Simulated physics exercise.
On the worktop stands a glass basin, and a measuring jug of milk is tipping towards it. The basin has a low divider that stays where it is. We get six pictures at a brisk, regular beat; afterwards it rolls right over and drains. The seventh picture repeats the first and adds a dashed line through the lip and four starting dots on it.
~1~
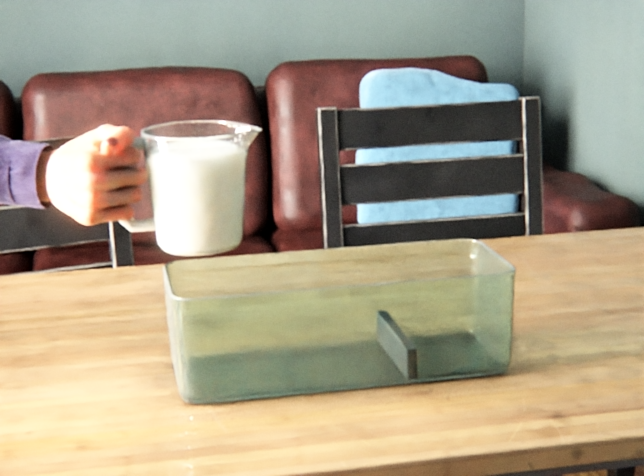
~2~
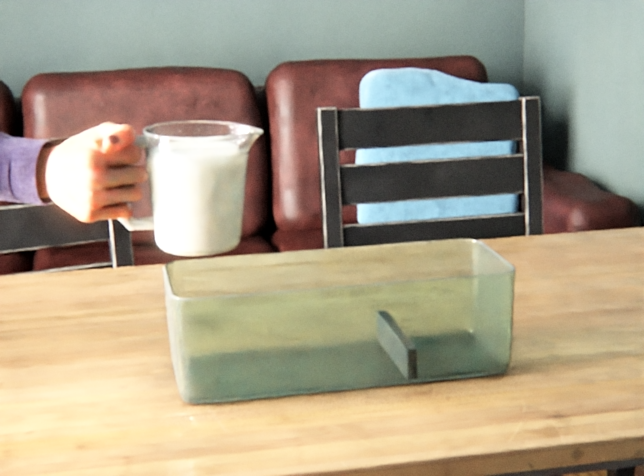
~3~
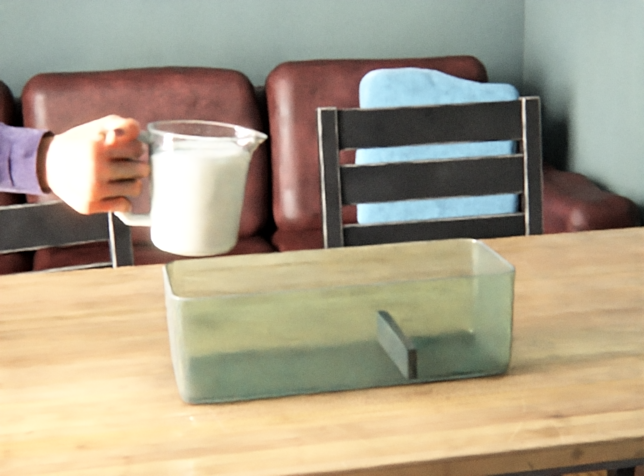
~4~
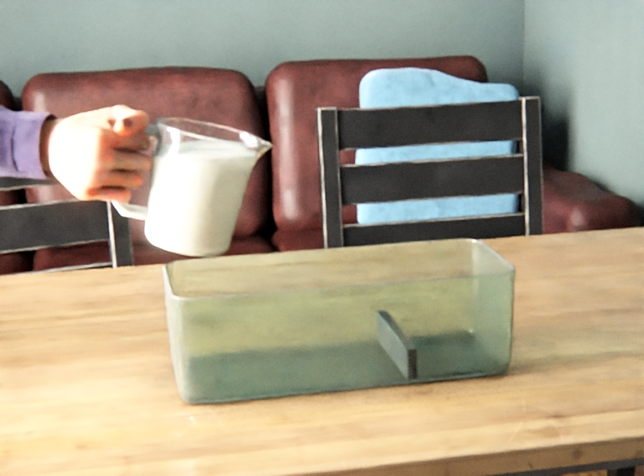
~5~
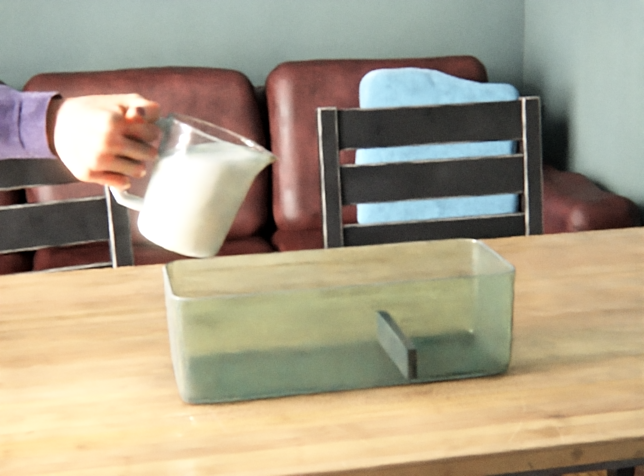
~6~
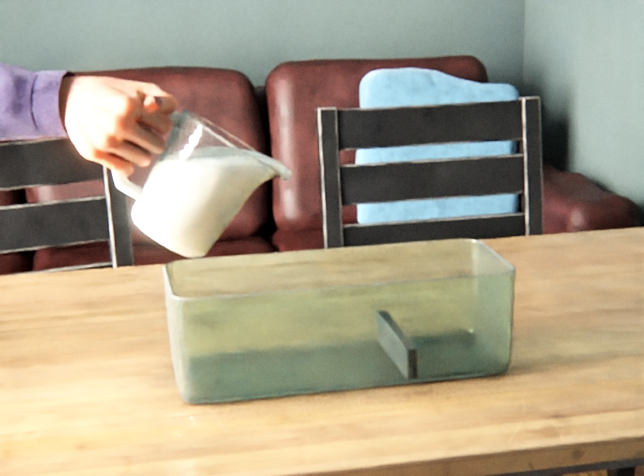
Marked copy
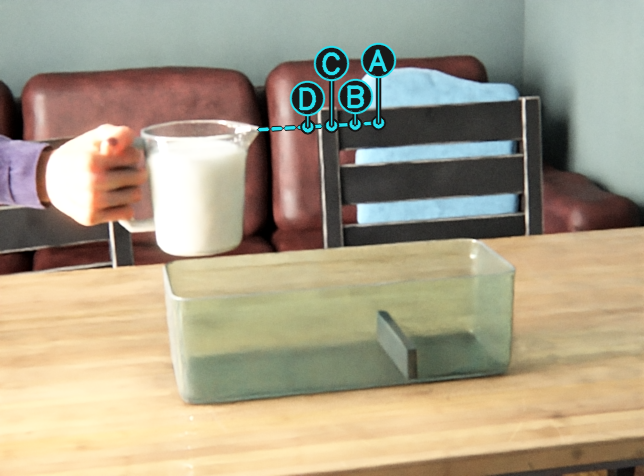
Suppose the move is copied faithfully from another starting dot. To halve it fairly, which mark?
I would pick dot C.
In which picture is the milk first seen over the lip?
Picture 6.
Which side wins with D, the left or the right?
The left one.
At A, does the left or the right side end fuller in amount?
The right side.
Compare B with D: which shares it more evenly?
The answer is B.
On the marked copy, A at (378, 122); B at (355, 124); C at (331, 125); D at (307, 126).
If A is chosen, about 17 % ends left of the wall and 82 % right of it.
If B is chosen, about 17 % ends left of the wall and 82 % right of it.
If C is chosen, about 47 % ends left of the wall and 53 % right of it.
If D is chosen, about 91 % ends left of the wall and 7 % right of it.
